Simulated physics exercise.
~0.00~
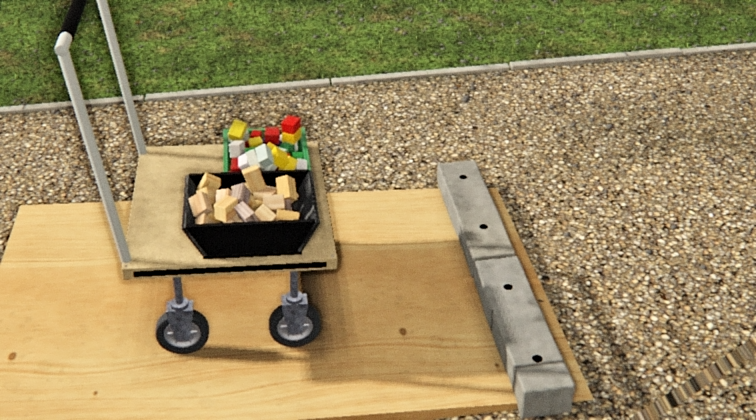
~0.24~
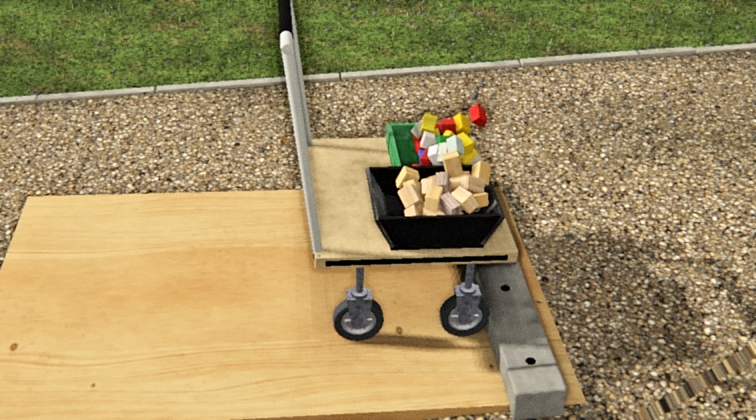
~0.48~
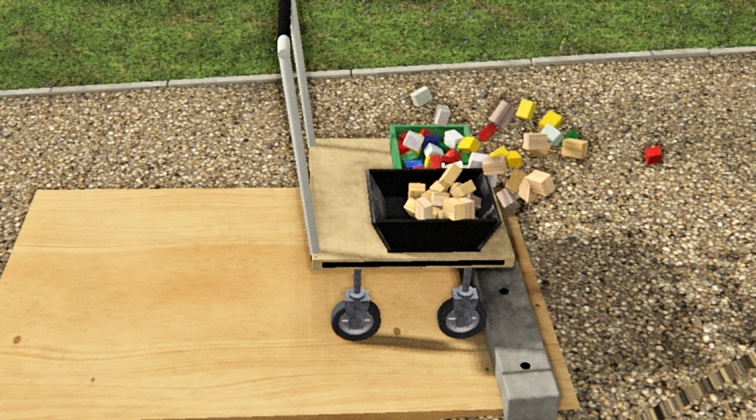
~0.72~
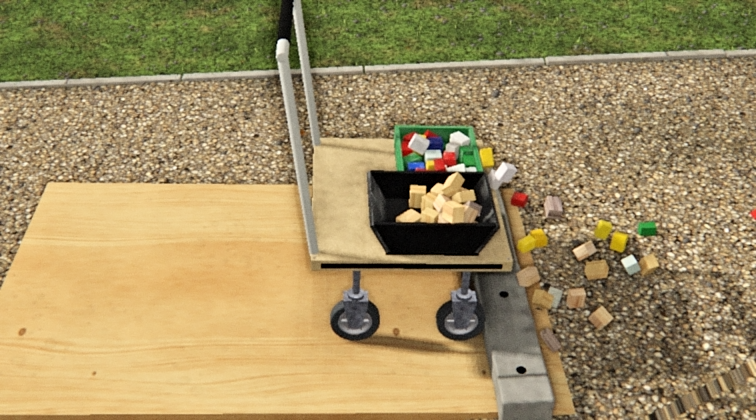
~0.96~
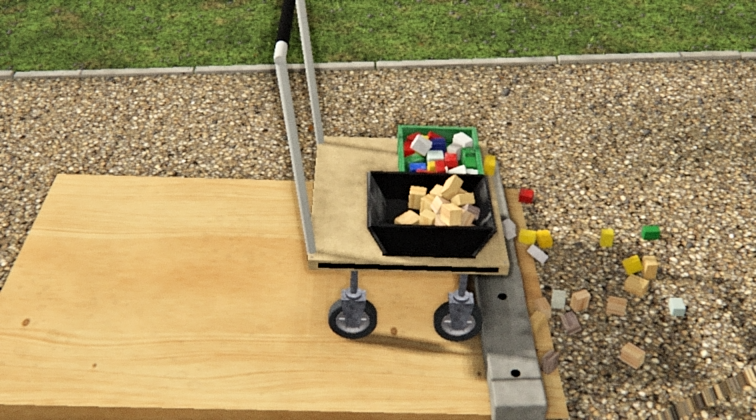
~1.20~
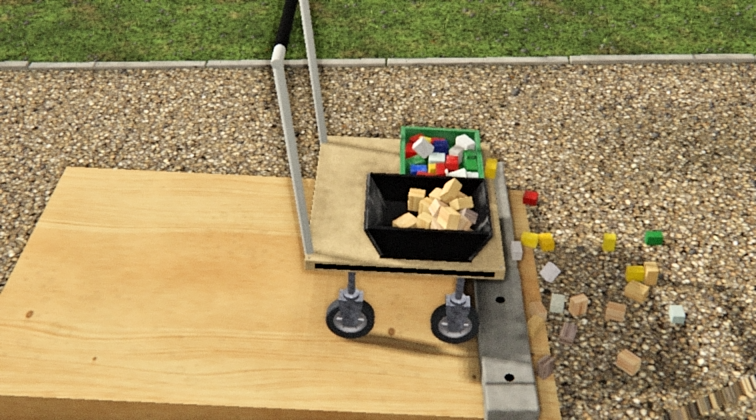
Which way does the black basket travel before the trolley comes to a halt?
The black basket travels to the right, carried along on the trolley until it stops at the kerb.
The footage shows a trolley carrying a green basket of colourful toy bricks and a black basket of wooden blocks rolling right along a wooden board until it stops at a kerb. Some pieces from both baskets fly forward and end up scattered on the gravel, while the rest stay inside.
